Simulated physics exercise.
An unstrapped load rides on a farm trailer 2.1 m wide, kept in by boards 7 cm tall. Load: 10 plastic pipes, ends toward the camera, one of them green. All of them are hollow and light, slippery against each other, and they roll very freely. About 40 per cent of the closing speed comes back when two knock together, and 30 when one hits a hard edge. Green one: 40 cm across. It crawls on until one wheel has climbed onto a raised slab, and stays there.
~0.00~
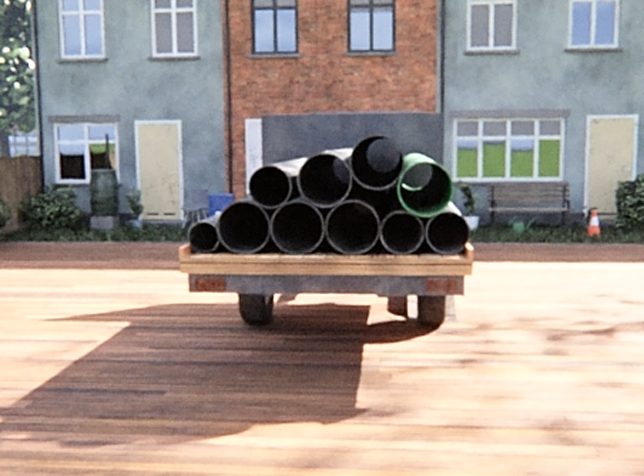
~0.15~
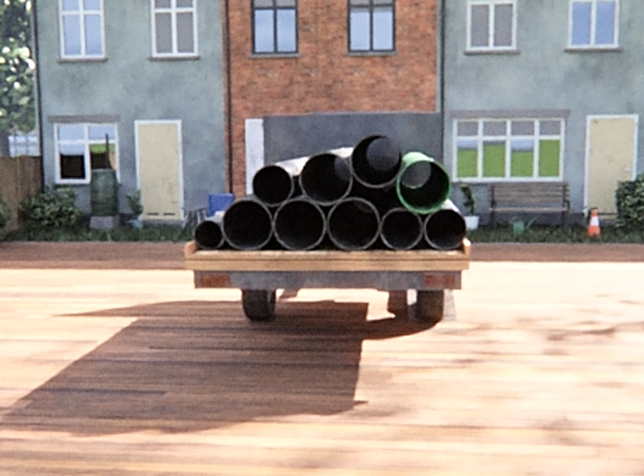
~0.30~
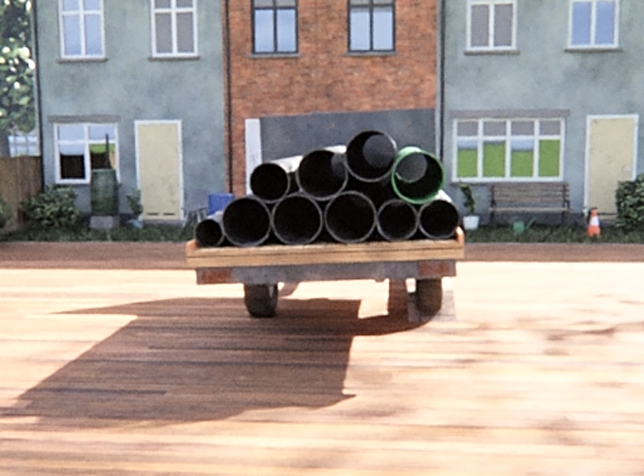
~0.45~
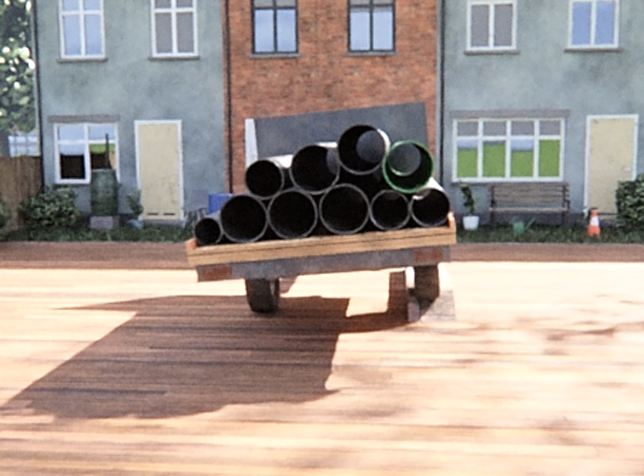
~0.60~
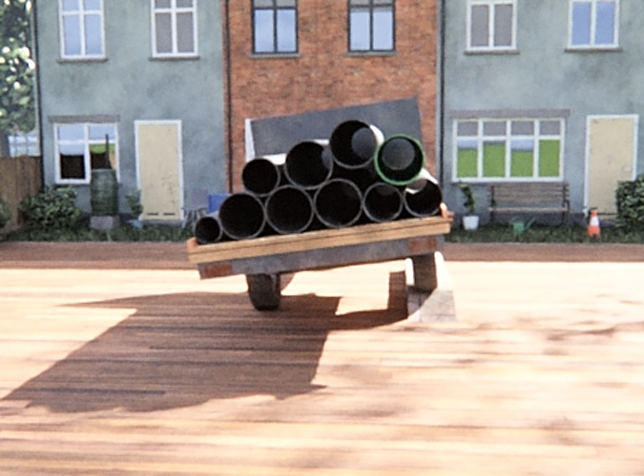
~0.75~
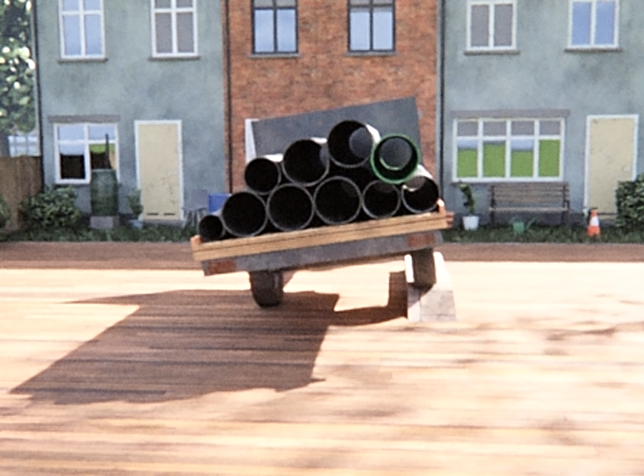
A flatbed trailer stacked with hollow black pipes and one green pipe starts out level on a sunlit surface before a row of houses, then its right side rises as a wheel mounts a ramp, tilting the deck down leftward.
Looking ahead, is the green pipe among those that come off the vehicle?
Outcome for green: Not lost.
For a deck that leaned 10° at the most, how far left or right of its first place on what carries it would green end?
Rightwards, around 0 cm.
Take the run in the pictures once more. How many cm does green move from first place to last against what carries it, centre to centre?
Green ends up 0 from where it began.
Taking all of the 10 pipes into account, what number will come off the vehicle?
The answer is 0.
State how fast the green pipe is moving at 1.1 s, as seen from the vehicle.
About 0.0 m/s.
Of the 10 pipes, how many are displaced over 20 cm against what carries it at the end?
0.
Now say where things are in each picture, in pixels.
The first frame shows green (426, 189); 6 of the 10 make up the bottom layer.
The second frame shows green (424, 186); the deck is level.
The third frame shows green (418, 177); the deck slopes 2° down to the left.
The fourth frame shows green (409, 167); the deck slopes 5° down to the left.
The fifth frame shows green (400, 160); the deck slopes 7° down to the left.
The sixth frame shows green (395, 159); the deck slopes 8° down to the left.
Then, 1.1 s in, green is up on others, 35 cm from the right edge; 0 gone from the deck.
In the end (1.5 s), green is up on others, 35 cm from the right edge; 0 gone from the deck.
